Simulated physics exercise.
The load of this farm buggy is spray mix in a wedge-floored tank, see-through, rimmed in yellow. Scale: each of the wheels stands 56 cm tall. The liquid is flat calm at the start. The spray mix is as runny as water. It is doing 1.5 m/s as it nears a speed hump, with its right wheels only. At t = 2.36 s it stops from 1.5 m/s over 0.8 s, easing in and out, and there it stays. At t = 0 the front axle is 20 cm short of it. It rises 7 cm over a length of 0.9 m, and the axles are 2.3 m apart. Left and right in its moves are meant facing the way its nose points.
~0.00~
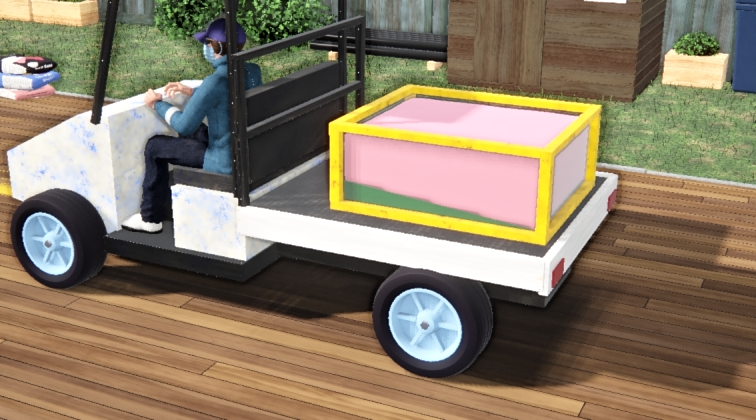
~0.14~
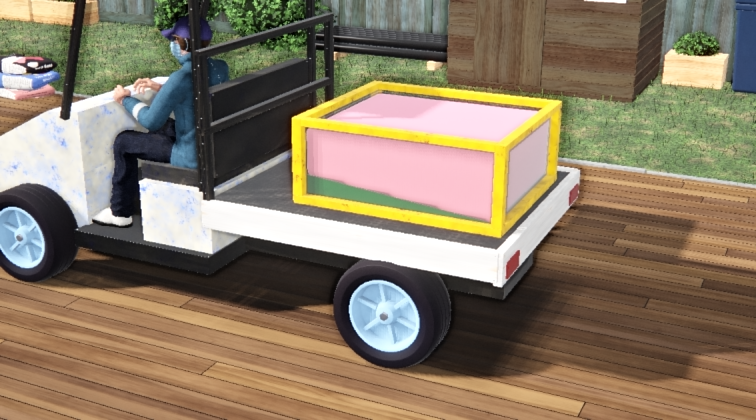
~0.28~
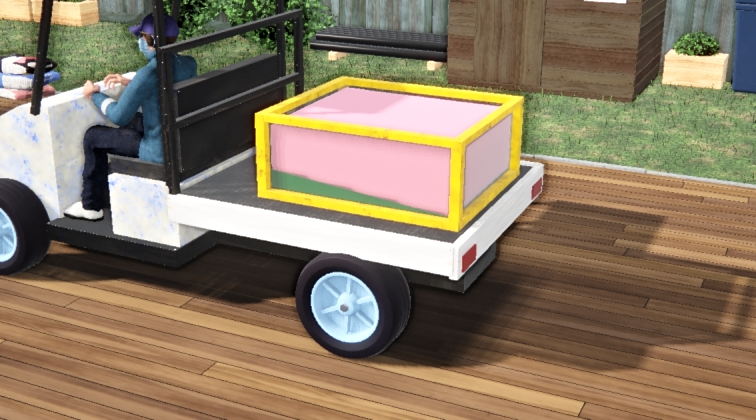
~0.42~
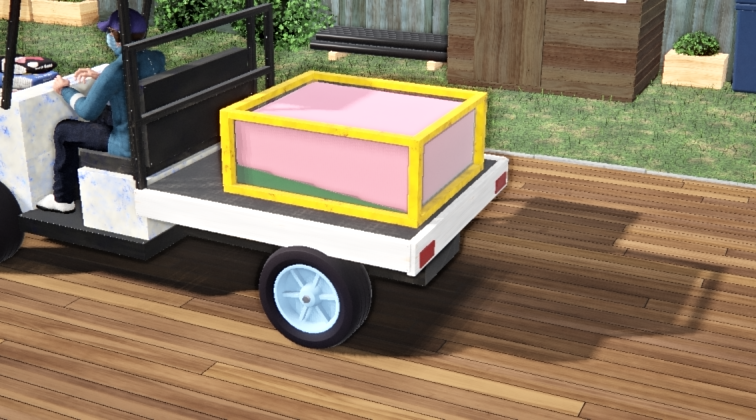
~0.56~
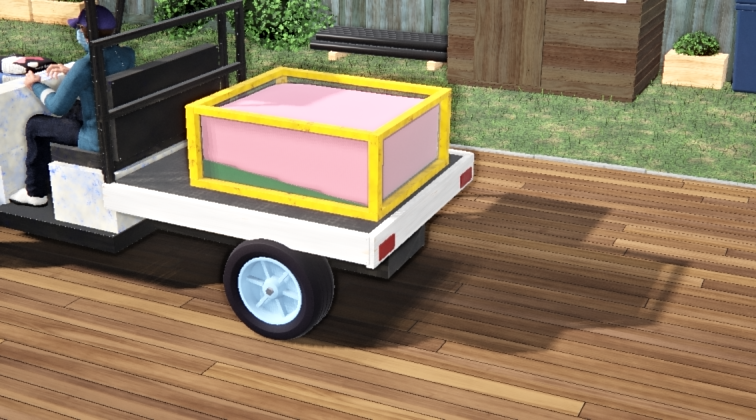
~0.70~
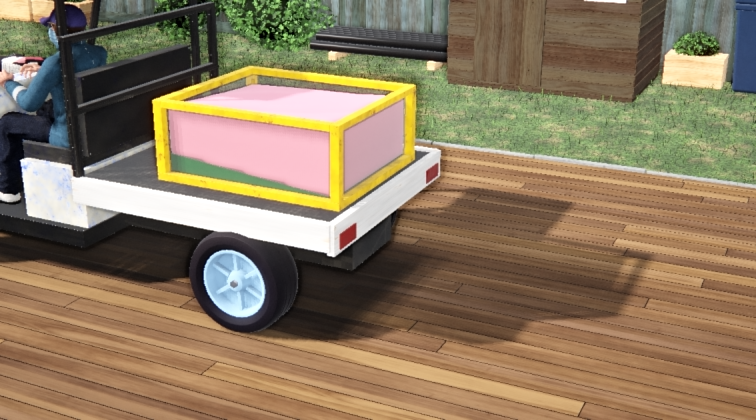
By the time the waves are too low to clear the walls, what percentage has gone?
Roughly 19 per cent of the spray mix is lost.
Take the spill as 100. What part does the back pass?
About 10 per cent.
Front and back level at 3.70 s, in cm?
About 22 cm in front and 48 cm behind.
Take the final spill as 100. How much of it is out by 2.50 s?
About 0 per cent.
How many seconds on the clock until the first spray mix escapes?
Around 3.0 s.
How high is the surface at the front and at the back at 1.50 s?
About 34 cm in front and 34 cm behind.
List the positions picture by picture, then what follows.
The first frame shows the spray mix reaches (420, 100) at the front end; it reaches (571, 118) at the back end; no slope yet; the front is on the left, levels are read along the far wall; a wheel hub at (421, 329).
The second frame shows the spray mix reaches (385, 96) at the front end; it reaches (532, 113) at the back end; no slope yet.
The third frame shows the spray mix reaches (352, 91) at the front end; it reaches (494, 109) at the back end; hardly any slope.
The fourth frame shows the spray mix reaches (319, 86) at the front end; it reaches (457, 105) at the back end; hardly any slope.
The fifth frame shows the spray mix reaches (287, 82) at the front end; hardly any slope.
The sixth frame shows the spray mix reaches (257, 87) at the front end; it is heaped 5° towards the near side; a wheel hub at (230, 287).
Then, 1.50 s in, it stands 35 cm high behind and 35 cm in front; all of it is still inside.
Then, 2.50 s in, it stands 34 cm high behind and 36 cm in front; all of it is still inside.
Then, 3.70 s in, it stands 48 cm high behind and 23 cm in front; 14 per cent has gone over the front.
Then, 6.14 s in, 19 per cent has gone over the front, 48 of 255 litres.
